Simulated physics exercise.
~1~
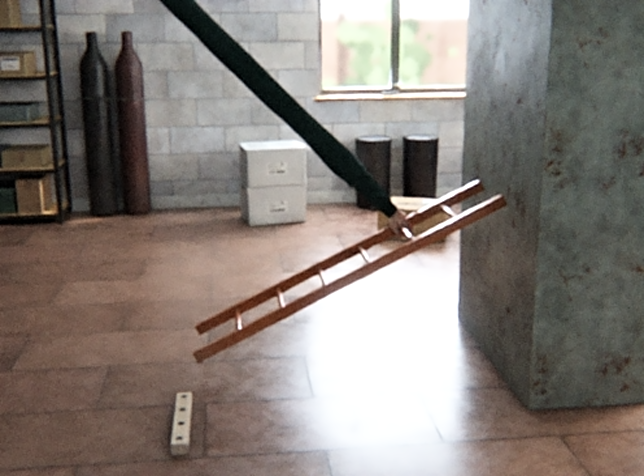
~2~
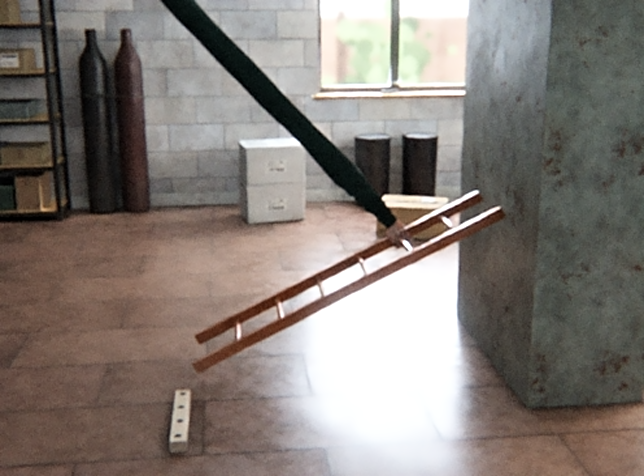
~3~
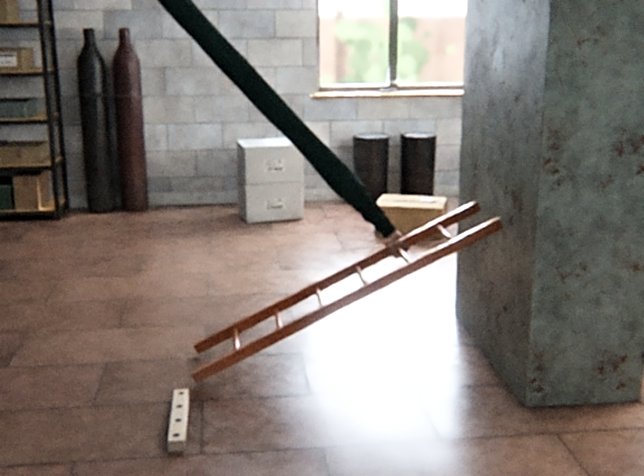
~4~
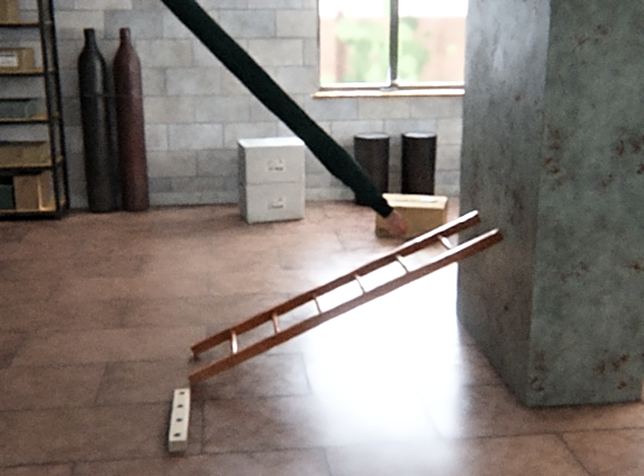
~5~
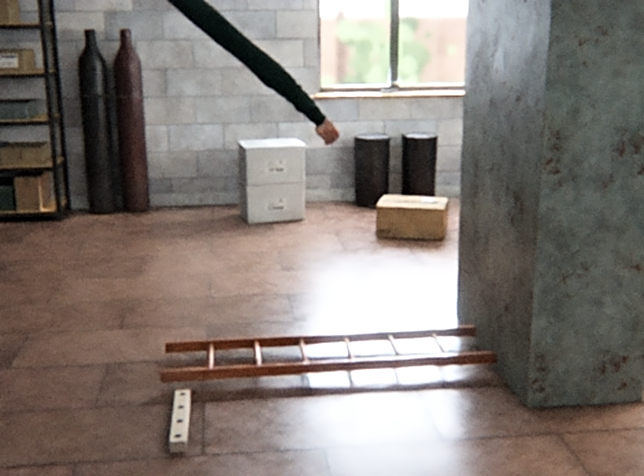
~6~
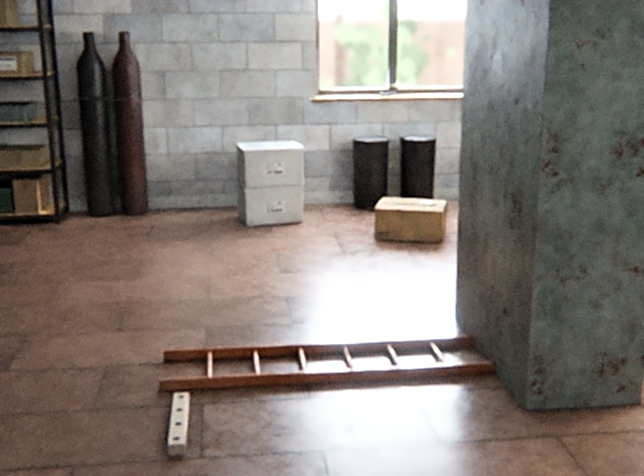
An orange-brown ladder was lowered at a slant against a big grey-green block by a dark-sleeved arm, its foot near a pale batten. The hand let go and drew back, and the ladder slid down and ended up flat on the floor.
